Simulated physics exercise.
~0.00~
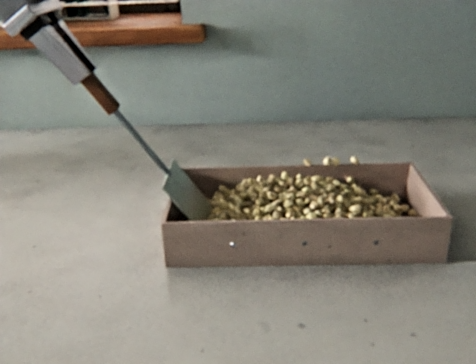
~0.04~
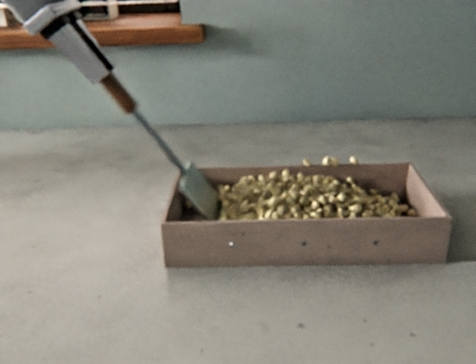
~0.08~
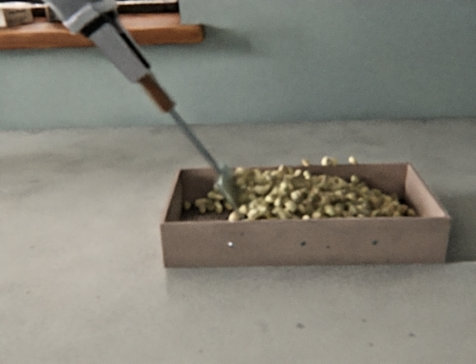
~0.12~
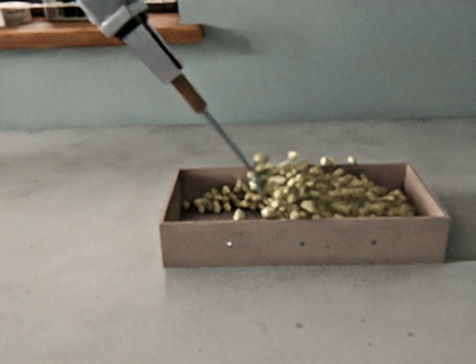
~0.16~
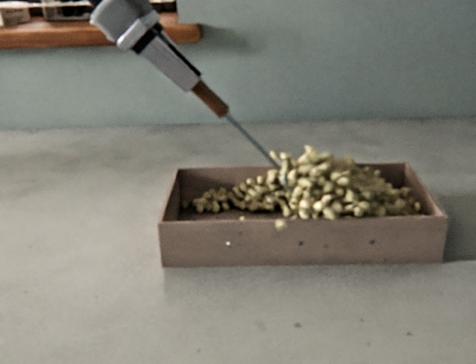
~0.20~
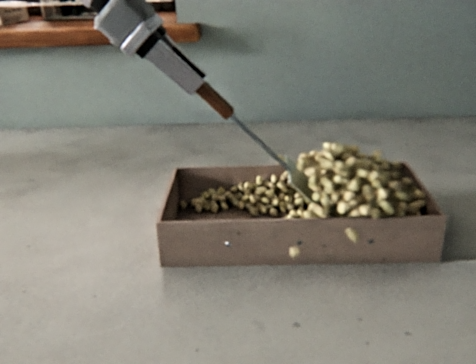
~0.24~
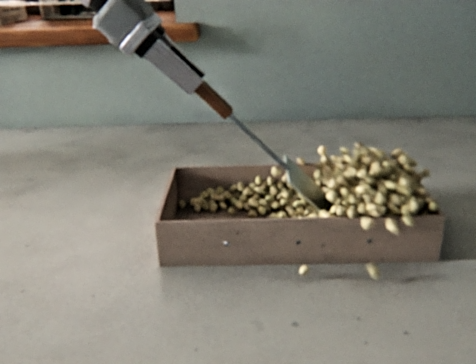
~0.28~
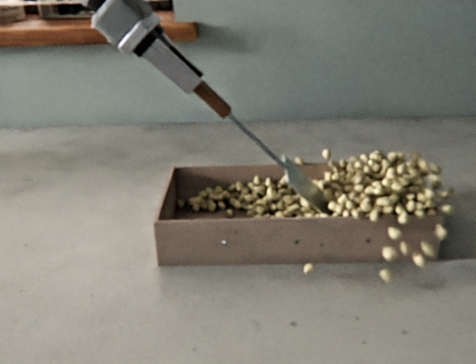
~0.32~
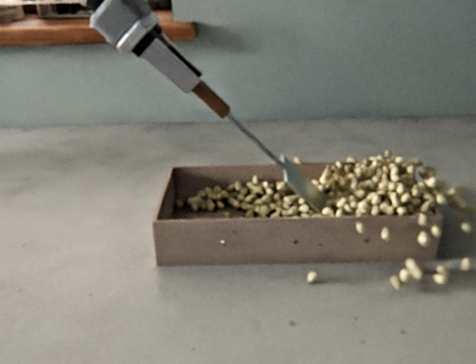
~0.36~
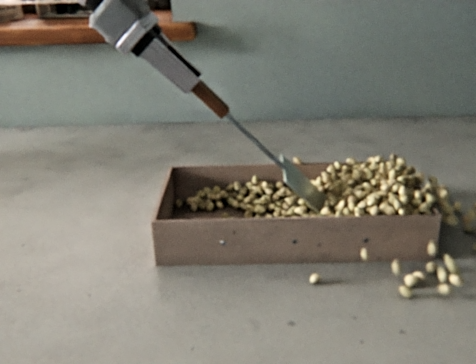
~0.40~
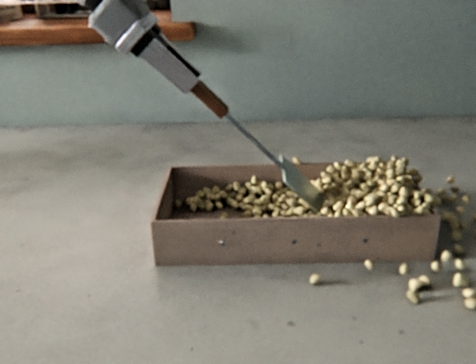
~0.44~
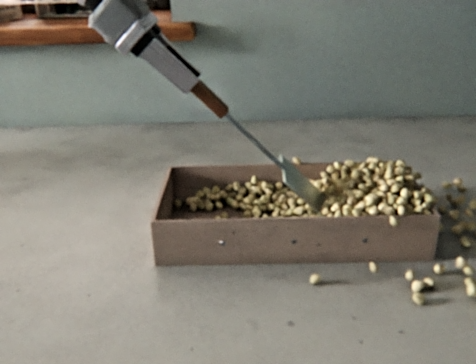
To begin with, a robot arm holds a turner at the left end of a shallow brown tin filled with pale dried beans, on a grey surface. The blade pushes to the right through the beans, heaping them higher toward the right side while some settle loosely behind it. As the mound rises above the rim, a few beans tumble over the front, then more spill past the right end. The turner stops a little beyond the middle and stays there. Finally, most beans remain in the tin, piled at the right, with a small scattering on the surface beside it.
